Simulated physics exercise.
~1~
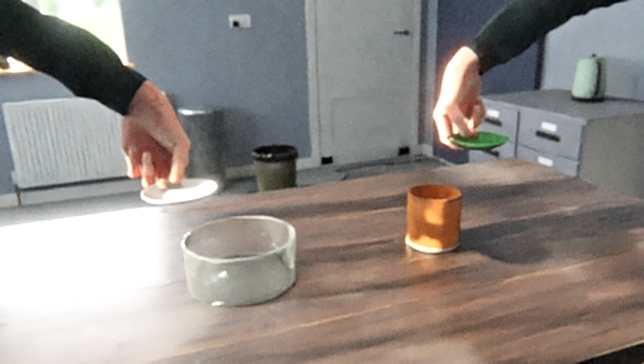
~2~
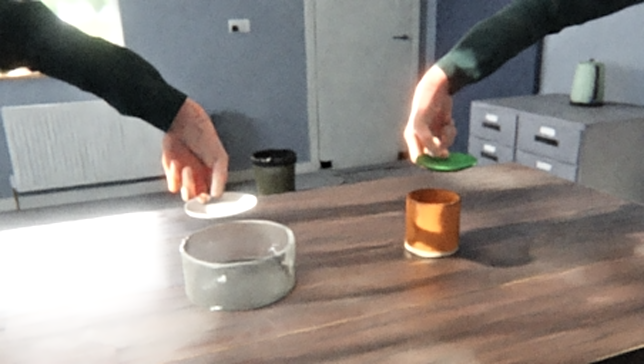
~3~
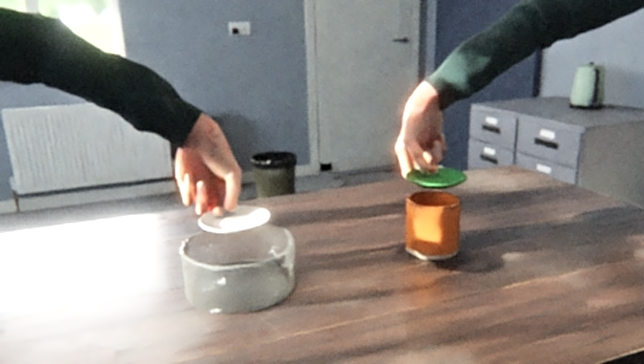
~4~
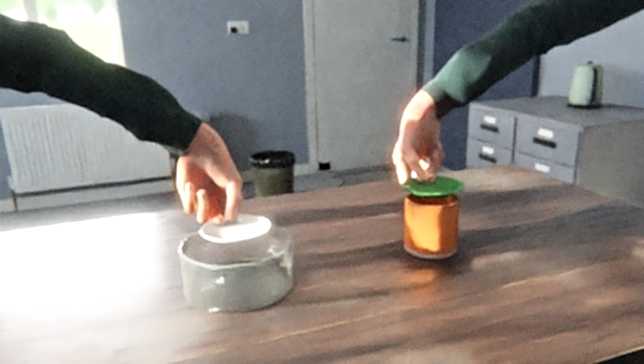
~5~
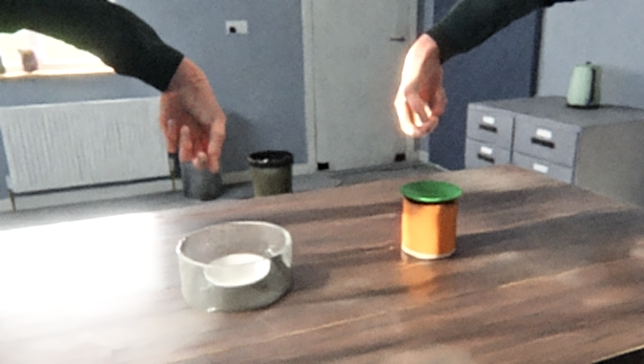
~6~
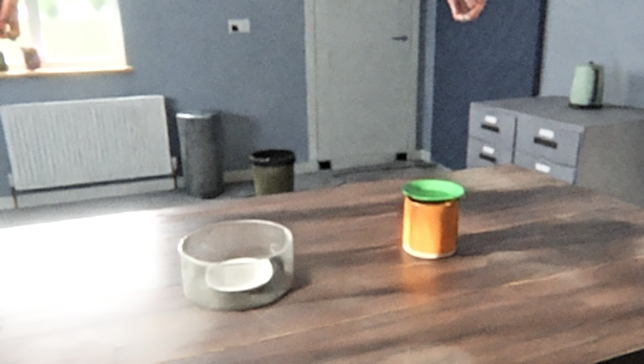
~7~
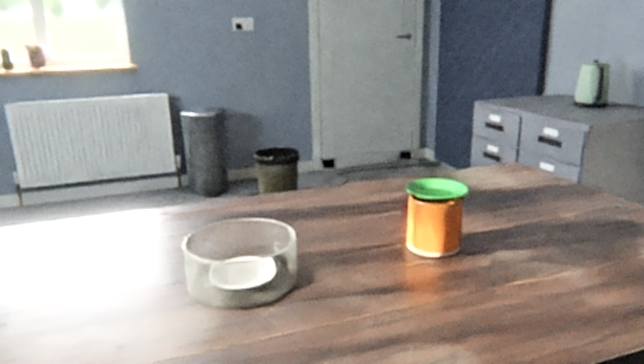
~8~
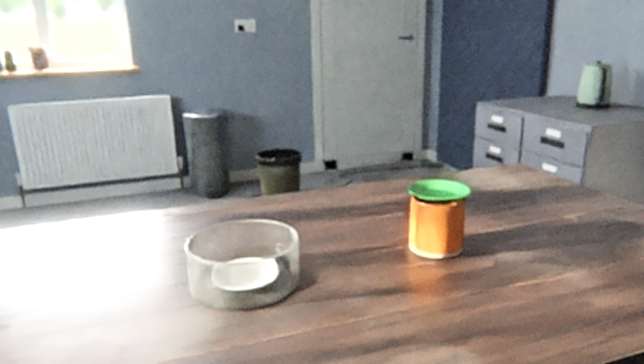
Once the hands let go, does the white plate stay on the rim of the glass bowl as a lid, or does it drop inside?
The white plate drops inside the glass bowl, unlike the green plate, which covers the opening of the orange mug.
